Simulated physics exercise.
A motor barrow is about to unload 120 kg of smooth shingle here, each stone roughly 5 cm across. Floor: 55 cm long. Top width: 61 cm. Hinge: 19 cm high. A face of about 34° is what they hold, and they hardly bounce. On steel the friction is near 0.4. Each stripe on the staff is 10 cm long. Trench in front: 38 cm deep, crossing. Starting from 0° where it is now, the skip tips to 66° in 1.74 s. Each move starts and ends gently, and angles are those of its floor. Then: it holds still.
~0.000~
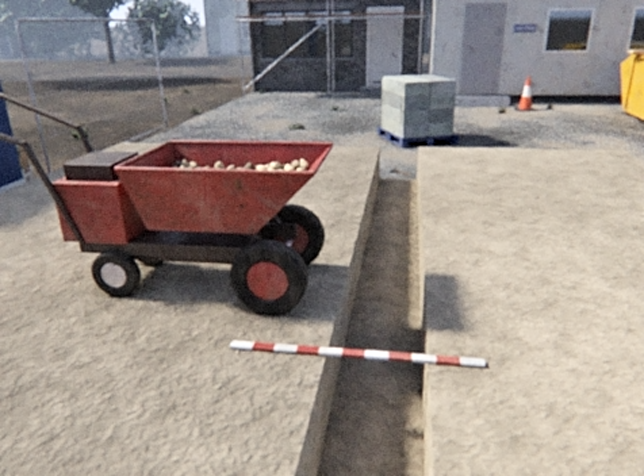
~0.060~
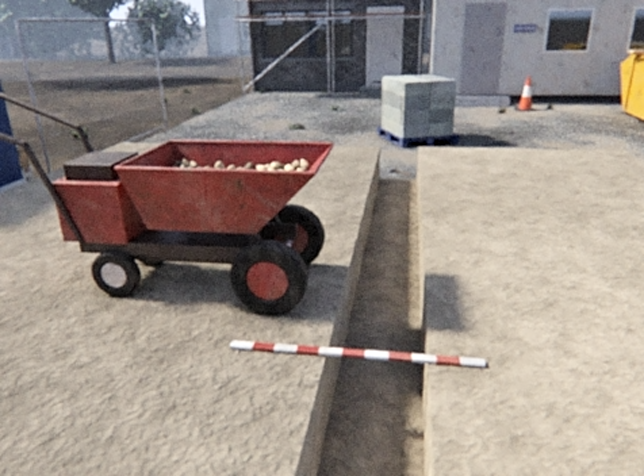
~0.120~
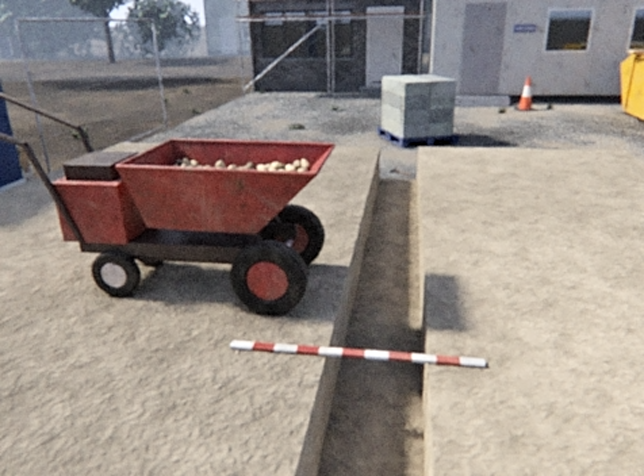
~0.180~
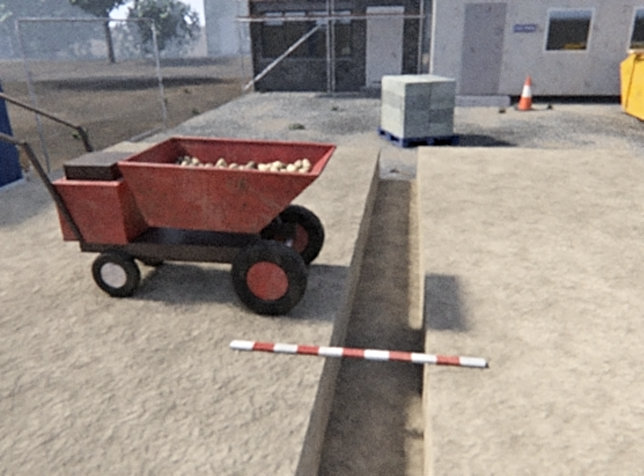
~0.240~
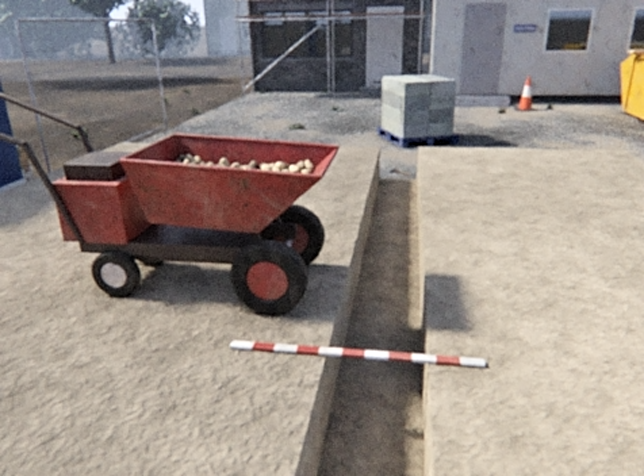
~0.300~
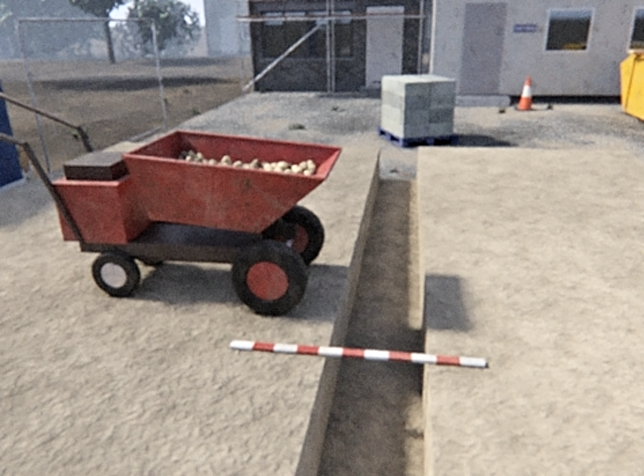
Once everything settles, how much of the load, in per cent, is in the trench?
Once it settles, about 48 per cent of the load is there.
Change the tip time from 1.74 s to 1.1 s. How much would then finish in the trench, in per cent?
About 45%.
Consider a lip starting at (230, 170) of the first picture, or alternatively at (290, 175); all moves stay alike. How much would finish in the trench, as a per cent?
Near 100 then near 80 percent.
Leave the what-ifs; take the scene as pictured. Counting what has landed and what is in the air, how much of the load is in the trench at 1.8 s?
Approx. 20 % of the load.
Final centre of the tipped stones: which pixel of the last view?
The resting stones are centred at roughly (435, 292).
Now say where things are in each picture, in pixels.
In the first frame, the skip is at 0°, its lip at (314, 174); the top of the load is at (271, 169).
In the second frame, the skip is at 0°, its lip at (315, 174); the top of the load is at (271, 169); the stones move at 0.1 m/s on average.
In the third frame, the skip is at 1°, its lip at (316, 175); the top of the load is at (270, 169); the stones move at 0.1 m/s on average.
In the fourth frame, the skip is at 2°, its lip at (319, 176); the top of the load is at (235, 168); the stones move at 0.2 m/s on average.
The fifth frame shows lip at (322, 177), floor tilted 3°, highest stones at (230, 166); the stones move at 0.2 m/s on average.
The sixth frame shows lip at (325, 179), floor tilted 5°, highest stones at (204, 162); the stones move at 0.3 m/s on average.
After 1.3 s the floor is at 55°; 100 % in the skip; the foremost stones are at (384, 239).
After 1.8 s the floor is at 66°; 47 % in the skip, 22 % in the trench, 31 % past the trench; the foremost stones are at (505, 303).
After 2.2 s the floor is at 66°; 15 % in the skip, 32 % in the trench, 52 % past the trench; the foremost stones are at (582, 299).
After 4.1 s the floor is at 66°; 0 % in the skip, 48 % in the trench, 52 % past the trench; the foremost stones are at (643, 319).
